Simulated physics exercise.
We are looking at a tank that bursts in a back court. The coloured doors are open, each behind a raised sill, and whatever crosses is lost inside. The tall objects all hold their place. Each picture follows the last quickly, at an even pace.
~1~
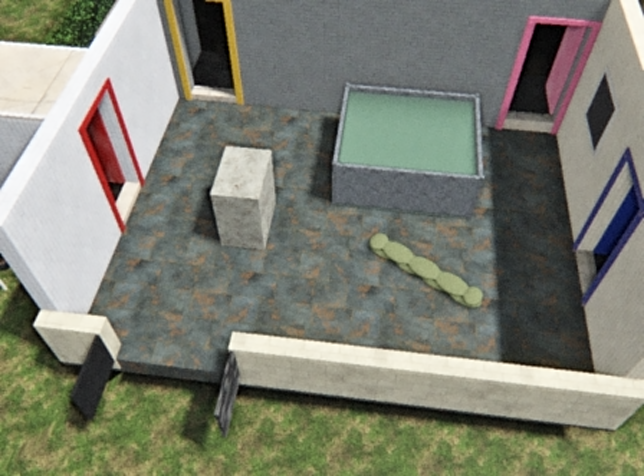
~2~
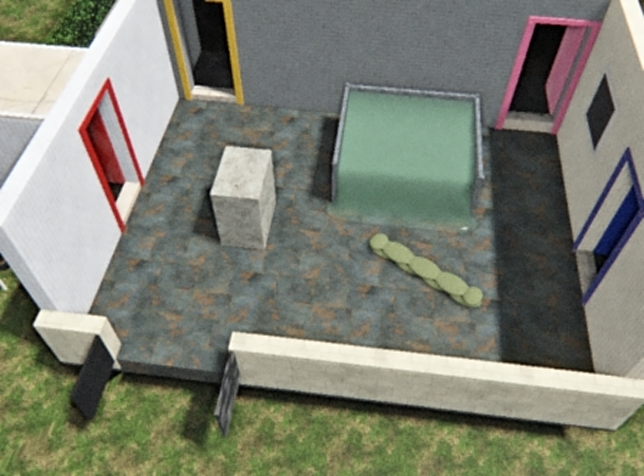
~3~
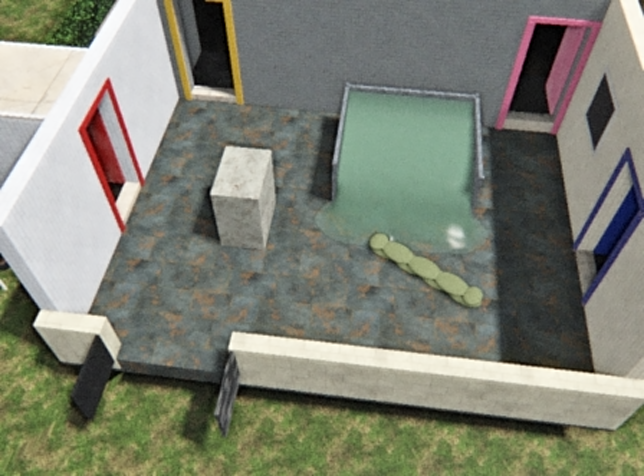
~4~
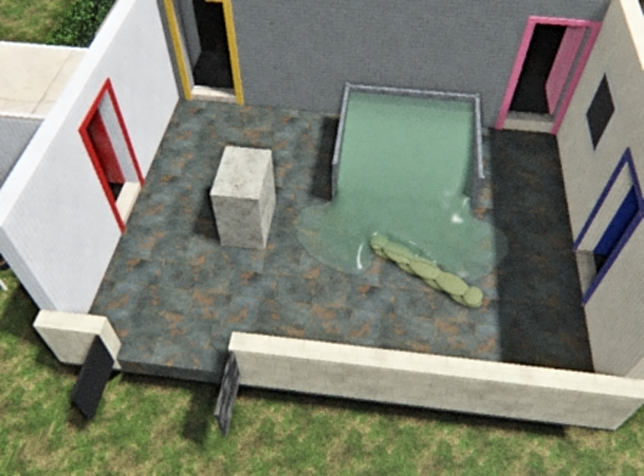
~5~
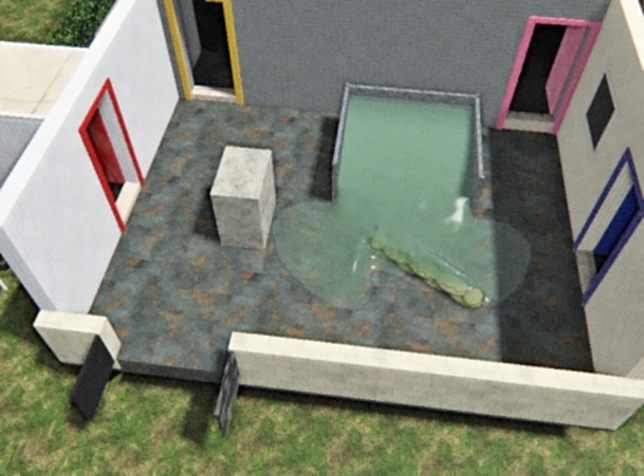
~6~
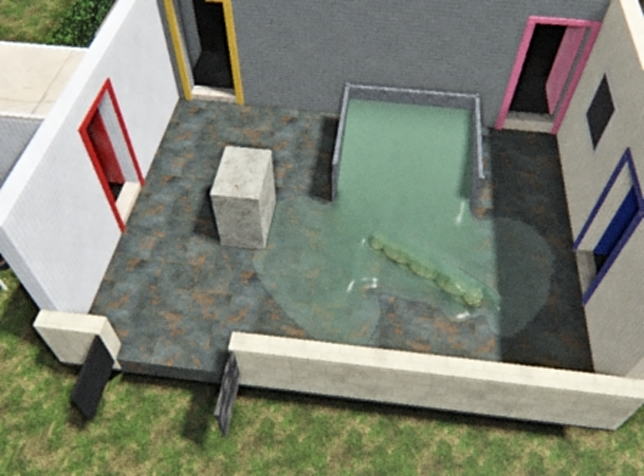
Green water burst out through the front of the raised tank in the walled court, spread across the stone floor in a widening pool, and washed around and over the low, lumpy green barrier.
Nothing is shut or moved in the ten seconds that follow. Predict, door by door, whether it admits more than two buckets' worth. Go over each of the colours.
One by one: The yellow door is going to allow two buckets or less, the red door is going to allow two buckets or less, the pink door is going to allow two buckets or less, the blue door is going to allow over two buckets.
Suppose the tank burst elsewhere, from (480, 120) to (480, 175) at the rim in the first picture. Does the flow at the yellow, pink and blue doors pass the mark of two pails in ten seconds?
The yellow door stays within the limit, the pink door tops the limit and the blue door tops the limit.
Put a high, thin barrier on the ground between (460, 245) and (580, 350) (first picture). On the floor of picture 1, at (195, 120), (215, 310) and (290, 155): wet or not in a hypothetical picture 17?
Taking the points in order, they are high and dry, inundated and high and dry.
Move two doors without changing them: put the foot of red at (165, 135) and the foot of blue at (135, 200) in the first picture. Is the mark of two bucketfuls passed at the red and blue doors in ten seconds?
So the red one keeps within it while the blue one keeps within it.
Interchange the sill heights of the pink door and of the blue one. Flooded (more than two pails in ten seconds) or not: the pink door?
Pink door: Tops it.
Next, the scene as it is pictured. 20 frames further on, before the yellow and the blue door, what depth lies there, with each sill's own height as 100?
Respectively about 0 and 340 per cent.
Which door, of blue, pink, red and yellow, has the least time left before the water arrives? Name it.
Looks like the blue-painted one gets there first.
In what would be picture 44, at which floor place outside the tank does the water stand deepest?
Close to (555, 135), I'd say.
A moment on, water covers 45 % of the floor; the yellow door not reached, the red door not reached, the pink door not reached, the blue door wet at the sill, nothing in.
Next, water covers 50 % of the floor; the yellow door not reached, the red door not reached, the pink door not reached, the blue door under two buckets in.
Then, water covers 60 % of the floor; the yellow door not reached, the red door wet at the sill, nothing in, the pink door not reached, the blue door far over two buckets in.
Later, water covers 95 % of the floor; the yellow door wet at the sill, nothing in, the red door wet at the sill, nothing in, the pink door wet at the sill, nothing in, the blue door far over two buckets in.
In the end, water covers 95 % of the floor; the yellow door wet at the sill, nothing in, the red door wet at the sill, nothing in, the pink door wet at the sill, nothing in, the blue door far over two buckets in.
